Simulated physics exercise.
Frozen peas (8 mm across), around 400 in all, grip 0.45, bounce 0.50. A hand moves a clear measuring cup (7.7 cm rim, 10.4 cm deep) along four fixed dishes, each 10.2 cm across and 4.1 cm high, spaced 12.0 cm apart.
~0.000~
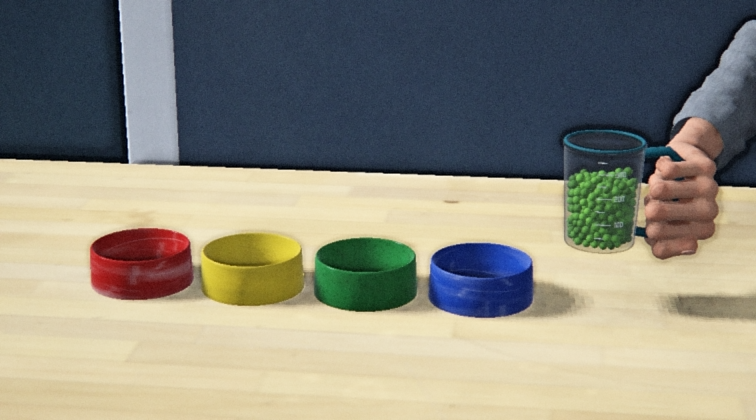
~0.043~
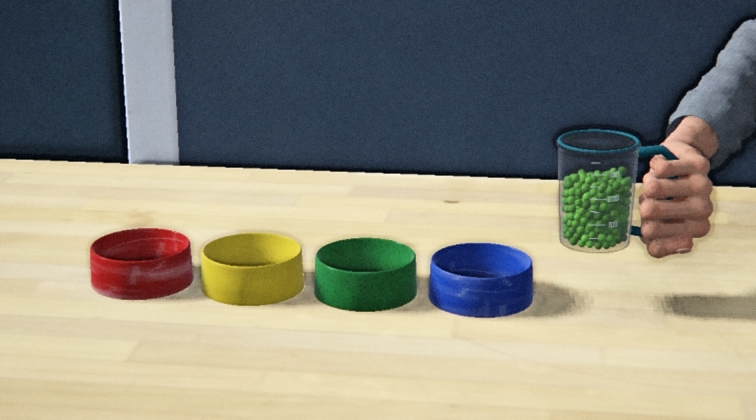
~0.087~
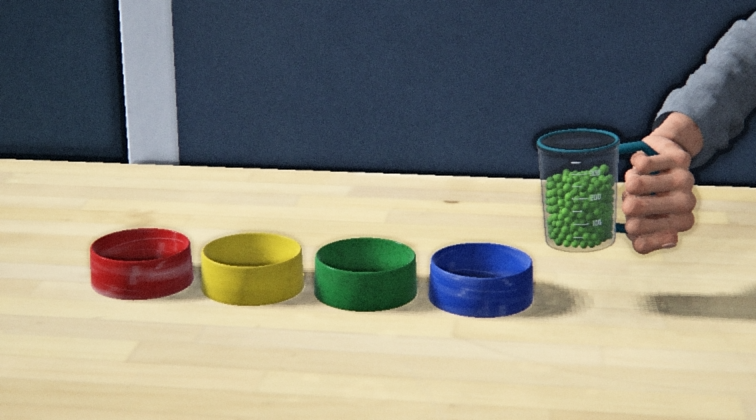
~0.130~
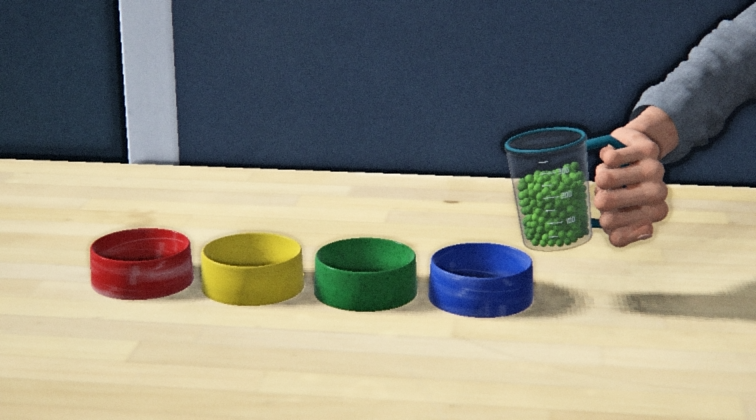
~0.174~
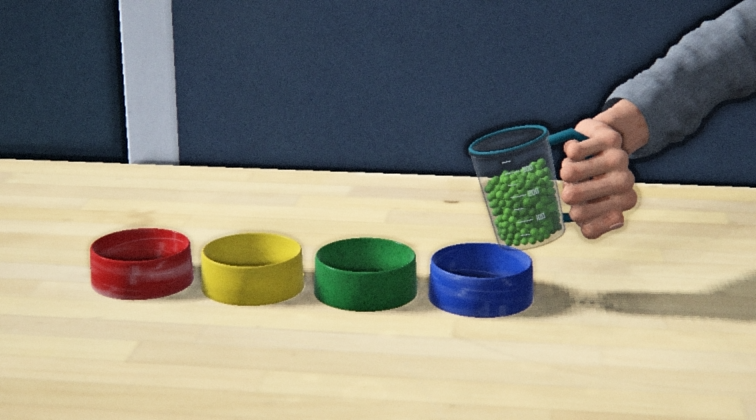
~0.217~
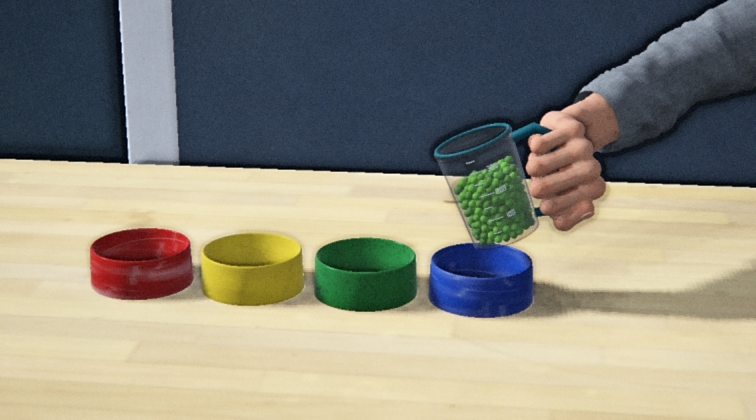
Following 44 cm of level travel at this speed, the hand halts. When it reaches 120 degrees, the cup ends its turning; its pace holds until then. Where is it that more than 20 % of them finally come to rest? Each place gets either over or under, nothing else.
Here is the list: Red dish over, blue dish under, green dish under, yellow dish under, counter over.
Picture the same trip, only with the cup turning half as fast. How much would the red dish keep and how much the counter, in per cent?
Shares: Red at 90; counter at 10.
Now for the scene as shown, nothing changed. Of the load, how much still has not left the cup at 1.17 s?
Some 10 %.
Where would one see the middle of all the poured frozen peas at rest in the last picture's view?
Roughly pixel (121, 267).
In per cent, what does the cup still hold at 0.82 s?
About 65 %.
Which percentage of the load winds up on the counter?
The answer is roughly 30 per cent.
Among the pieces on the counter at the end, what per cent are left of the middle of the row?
It's close to 100 in a hundred.
After 0.58 s, tilt 69 degrees; cup holds 100 %.
After 0.82 s, tilt 101 degrees; cup holds 65 %, red 10 %.
After 1.17 s, tilt 120 degrees; cup holds 10 %, red 60 %.
At rest (1.9 s), red 70 %, blue 0 %, green 0 %, yellow 0 %, counter 30 %.
